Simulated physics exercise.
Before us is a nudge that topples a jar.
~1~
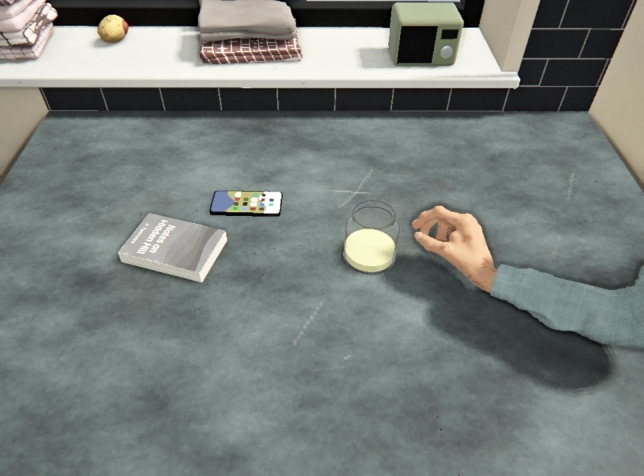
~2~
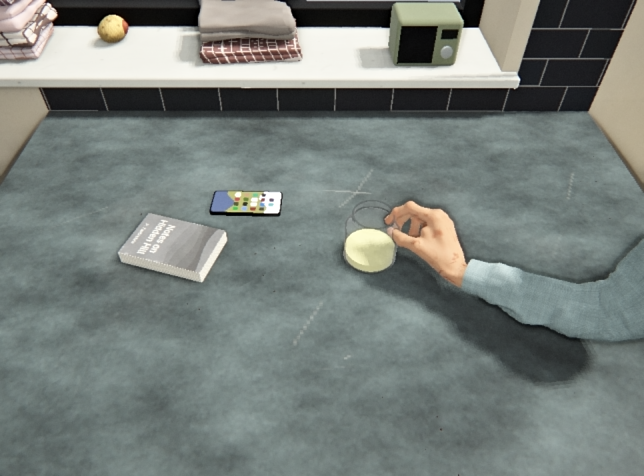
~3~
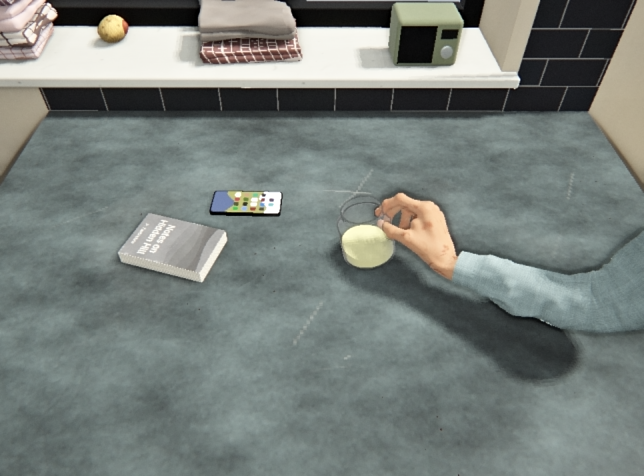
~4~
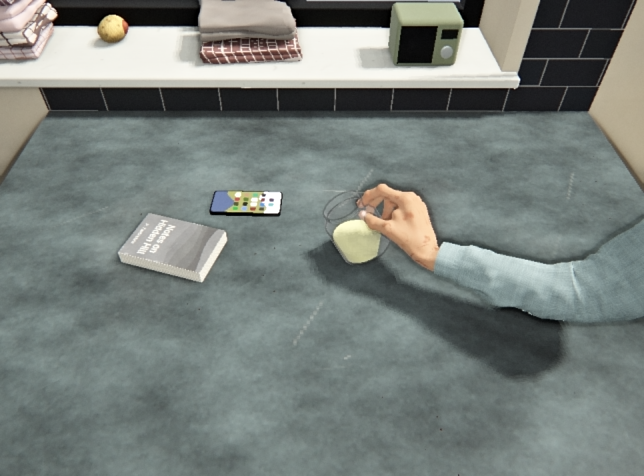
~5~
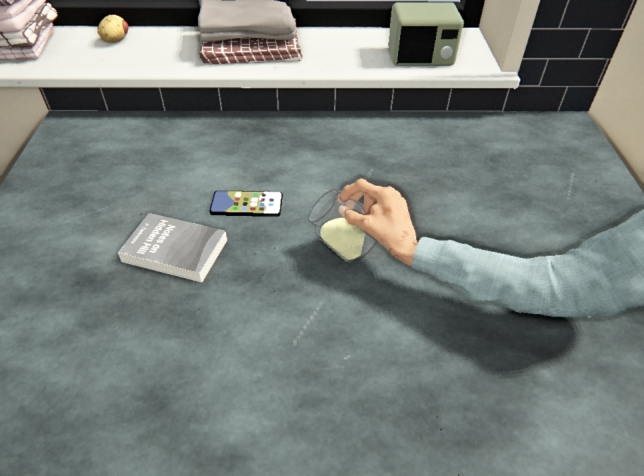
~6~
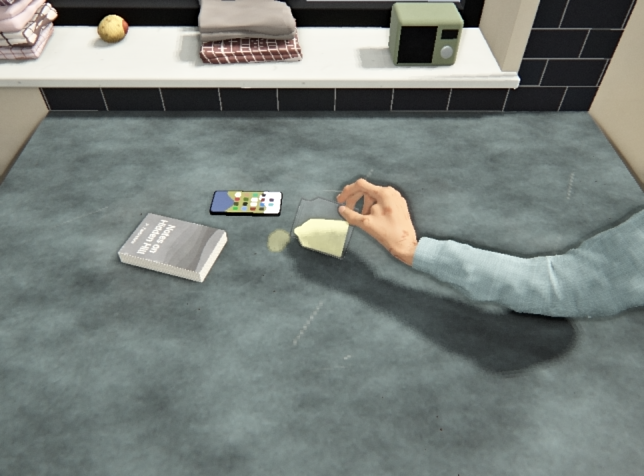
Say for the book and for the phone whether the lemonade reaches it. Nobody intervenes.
Outcome: I expect the book will be left wet, I expect the phone will be left wet.
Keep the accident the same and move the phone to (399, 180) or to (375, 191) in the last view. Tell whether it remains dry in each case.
Lab note - try 1: It avoids the spill; try 2: It avoids the spill.
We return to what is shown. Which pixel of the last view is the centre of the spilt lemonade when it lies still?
Around (194, 225).
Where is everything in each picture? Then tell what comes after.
In the first frame, it stands upright; jar (372, 234) nearly empty; book (173, 241); phone (246, 202).
In the second frame, the hand pushes it; jar nearly empty, surface at (370, 247).
In the third frame, the hand pushes it; jar (365, 230) nearly empty; phone (246, 202).
In the fourth frame, the hand pushes it; jar (354, 225) tipped 30°; book (173, 241).
In the fifth frame, the hand pushes it; jar (342, 222) tipped 45°.
In the sixth frame, it is falling; jar (321, 225) tipped 75°; book (173, 241); phone (246, 202).
Soon after, the puddle covers about as much as a saucer; the book is wet; the phone is wet.
Later, the puddle covers about as much as a plate; the book is wet; the phone is wet.
In the end, the puddle covers about as much as a plate; the book is wet; the phone is wet.
